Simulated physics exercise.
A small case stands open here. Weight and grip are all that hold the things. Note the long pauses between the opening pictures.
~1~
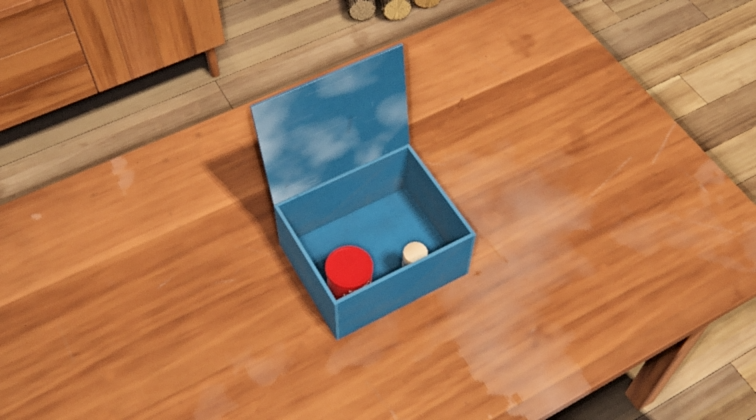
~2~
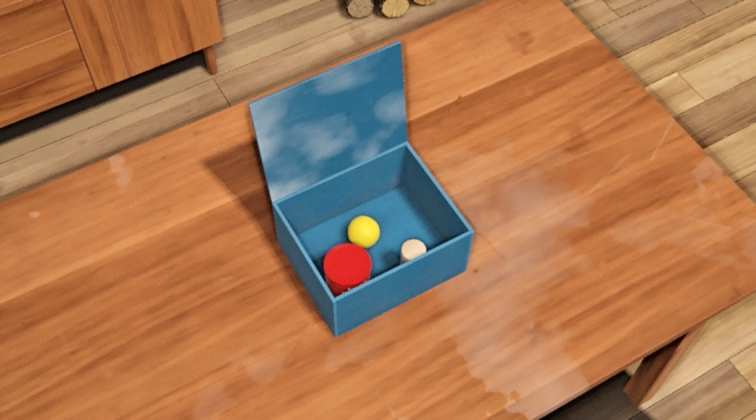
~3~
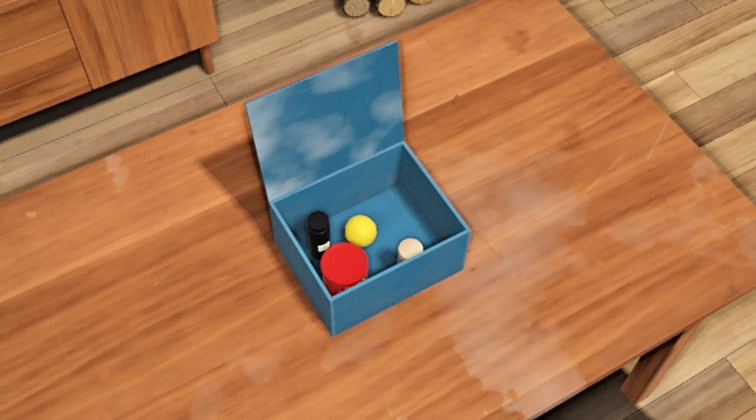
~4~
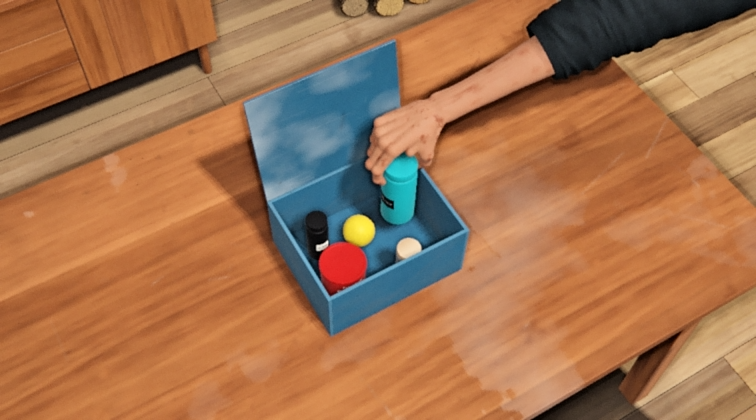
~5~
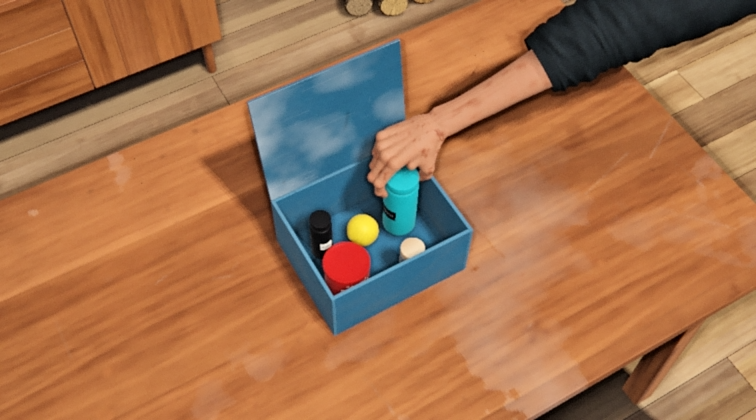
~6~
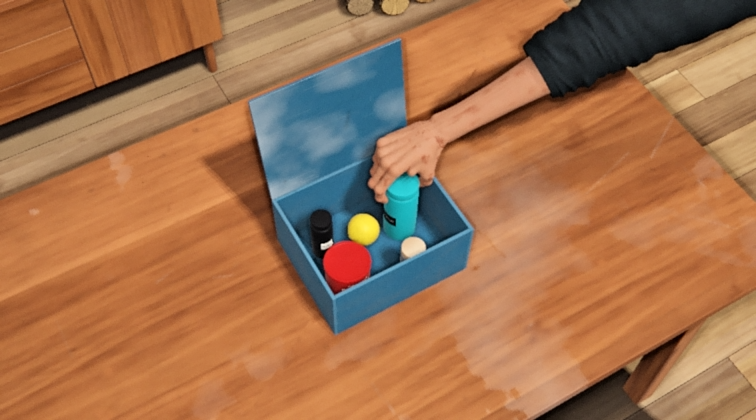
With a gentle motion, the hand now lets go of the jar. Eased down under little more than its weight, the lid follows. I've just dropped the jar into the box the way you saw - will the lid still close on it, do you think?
No, it won't close.
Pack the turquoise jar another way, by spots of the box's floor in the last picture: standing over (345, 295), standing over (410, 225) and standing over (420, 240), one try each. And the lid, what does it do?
Try 1: Lid not shut; try 2: Lid not shut; try 3: Lid not shut.
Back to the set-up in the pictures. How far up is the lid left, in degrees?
Angle above rim: About 18°.
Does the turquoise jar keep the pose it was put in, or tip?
Observation: It keeps the set orientation.
Then, 1.40 s after the last picture, lid 76° above the rim.
Then, 1.70 s after the last picture, lid 47° above the rim.
At rest, lid 18° above the rim; all 5 in place. Seen from the same camera at the end, turquoise jar near (401, 205).
